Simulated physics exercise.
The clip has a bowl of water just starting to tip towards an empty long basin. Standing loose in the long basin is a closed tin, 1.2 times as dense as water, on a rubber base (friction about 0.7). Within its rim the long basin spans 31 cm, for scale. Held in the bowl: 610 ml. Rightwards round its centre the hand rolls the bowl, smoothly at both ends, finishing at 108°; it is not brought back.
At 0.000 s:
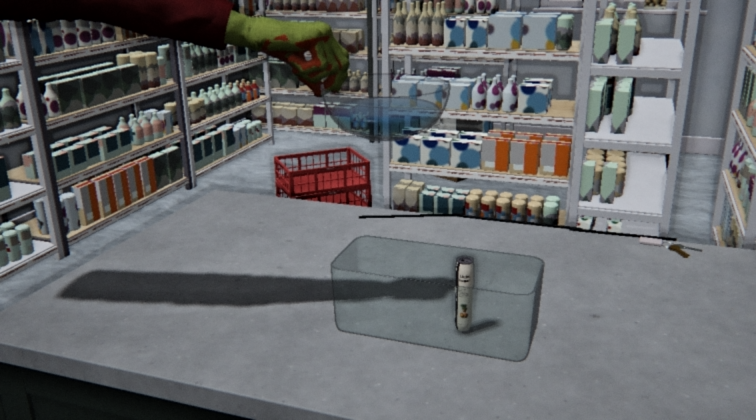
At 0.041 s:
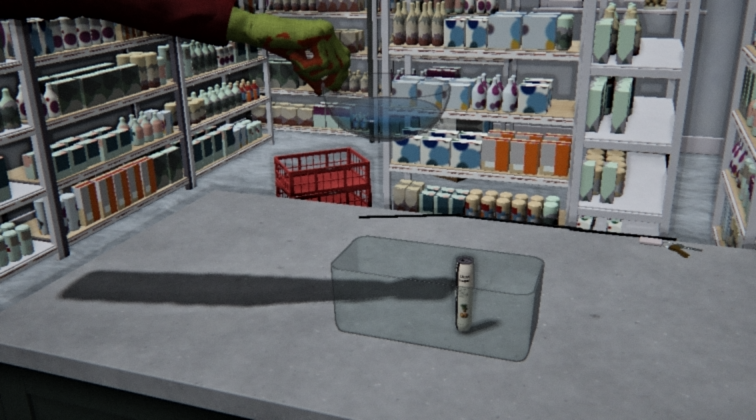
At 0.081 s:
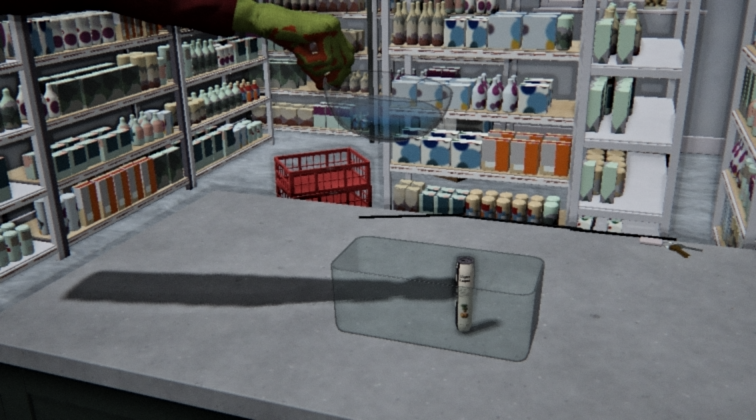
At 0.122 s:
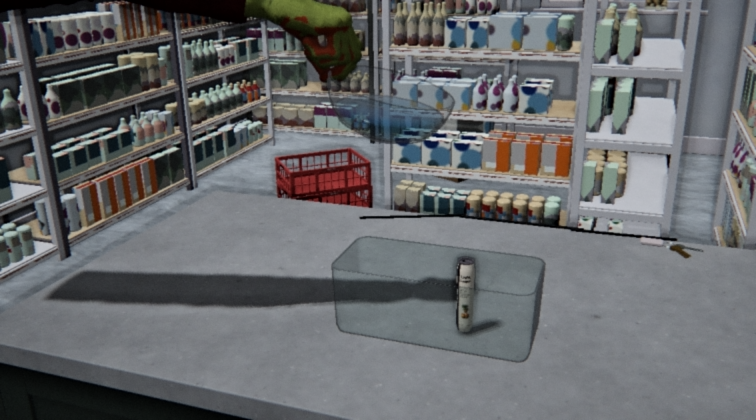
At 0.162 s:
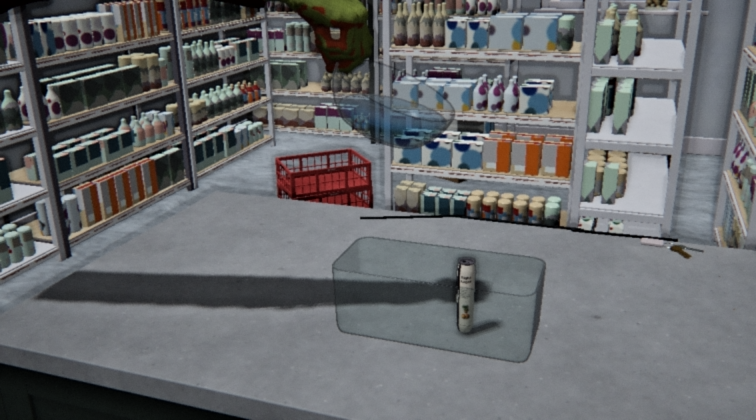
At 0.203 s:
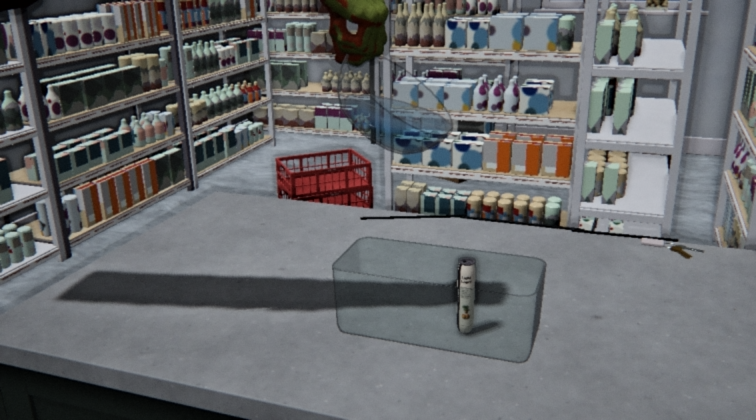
Gloved hand tilting a clear bowl of water rightwards above a long transparent basin holding a small upright tin on a counter.
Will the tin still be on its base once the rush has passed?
Yes, it is still upright.
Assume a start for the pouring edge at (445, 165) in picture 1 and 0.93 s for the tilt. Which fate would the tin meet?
It does not tip.
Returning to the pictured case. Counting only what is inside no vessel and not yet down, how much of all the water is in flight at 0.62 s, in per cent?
Around 18 per cent of the liquid is in flight.
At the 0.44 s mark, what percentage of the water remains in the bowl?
Fraction remaining: Approx. 3 per cent.
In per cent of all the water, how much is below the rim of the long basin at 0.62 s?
Some 82 percent of the total.
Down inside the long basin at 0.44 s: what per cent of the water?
I'd estimate some 14 percent of the liquid.
By 0.44 s the tilt is 104° and 3 per cent is still to pour; the tin stands where it began.
By 0.62 s the tilt is 108° and 0 per cent is still to pour; the tin stands where it began.
By 0.81 s the tilt is 108° and 1 per cent is still to pour; the tin stands where it began.
By 1.01 s the tilt is 108° and 0 per cent is still to pour; the tin stands where it began.
At rest the tin stands where it began.
